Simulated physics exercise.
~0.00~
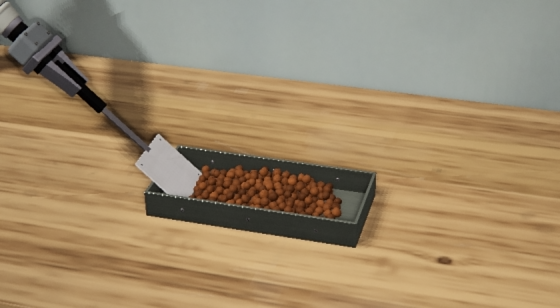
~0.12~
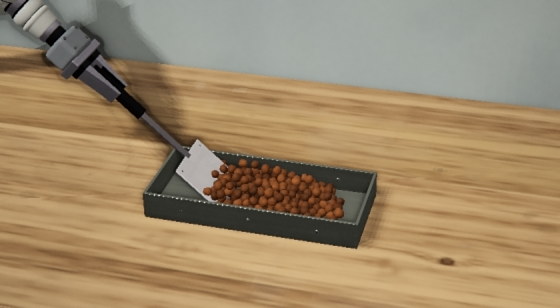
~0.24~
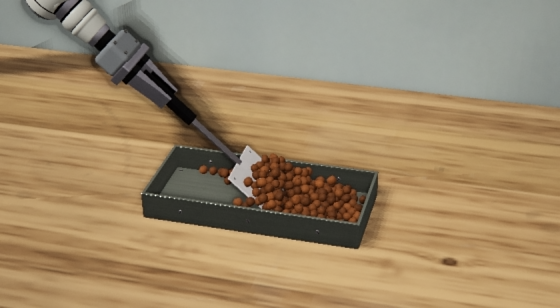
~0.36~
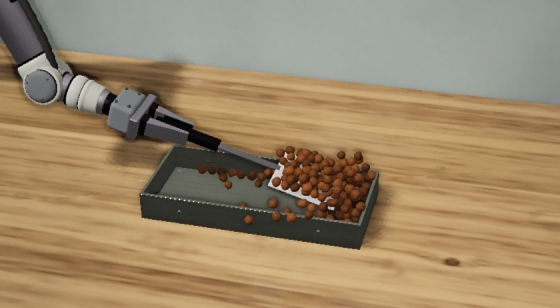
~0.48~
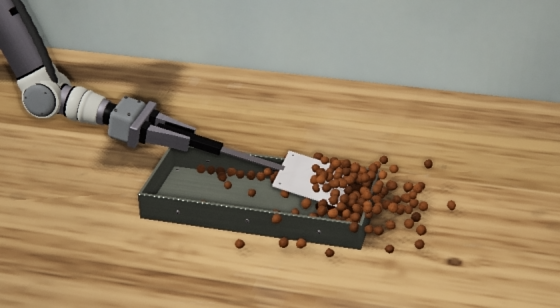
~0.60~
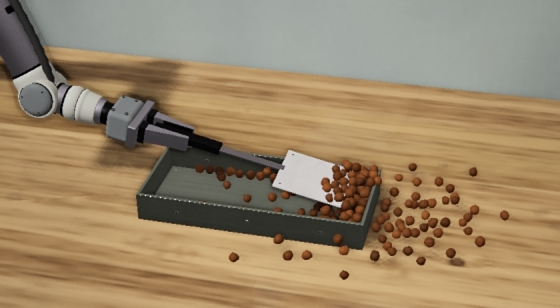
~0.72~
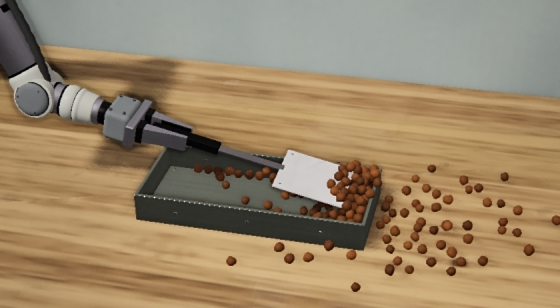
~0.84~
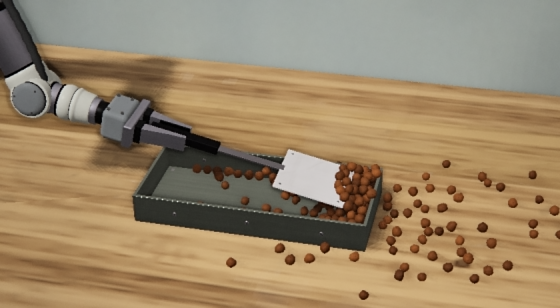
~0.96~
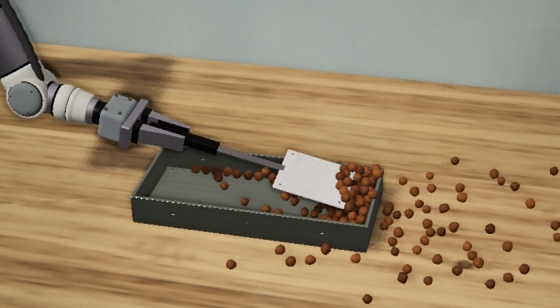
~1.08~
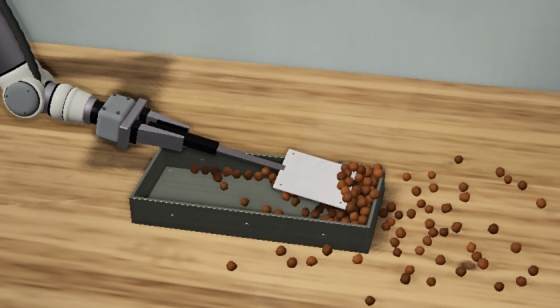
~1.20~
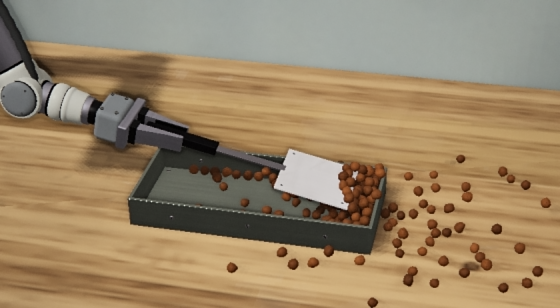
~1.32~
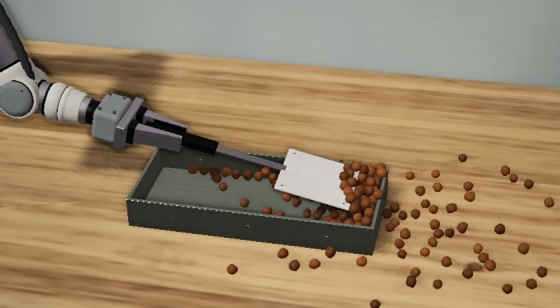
The footage shows a robot arm pushing a spatula rightward through a dark tin of brown hazelnuts, heaping them against the far end before the blade tilts flatter. Many spill over the rim and scatter across the wooden table, while most remain in the tin beside the still spatula.
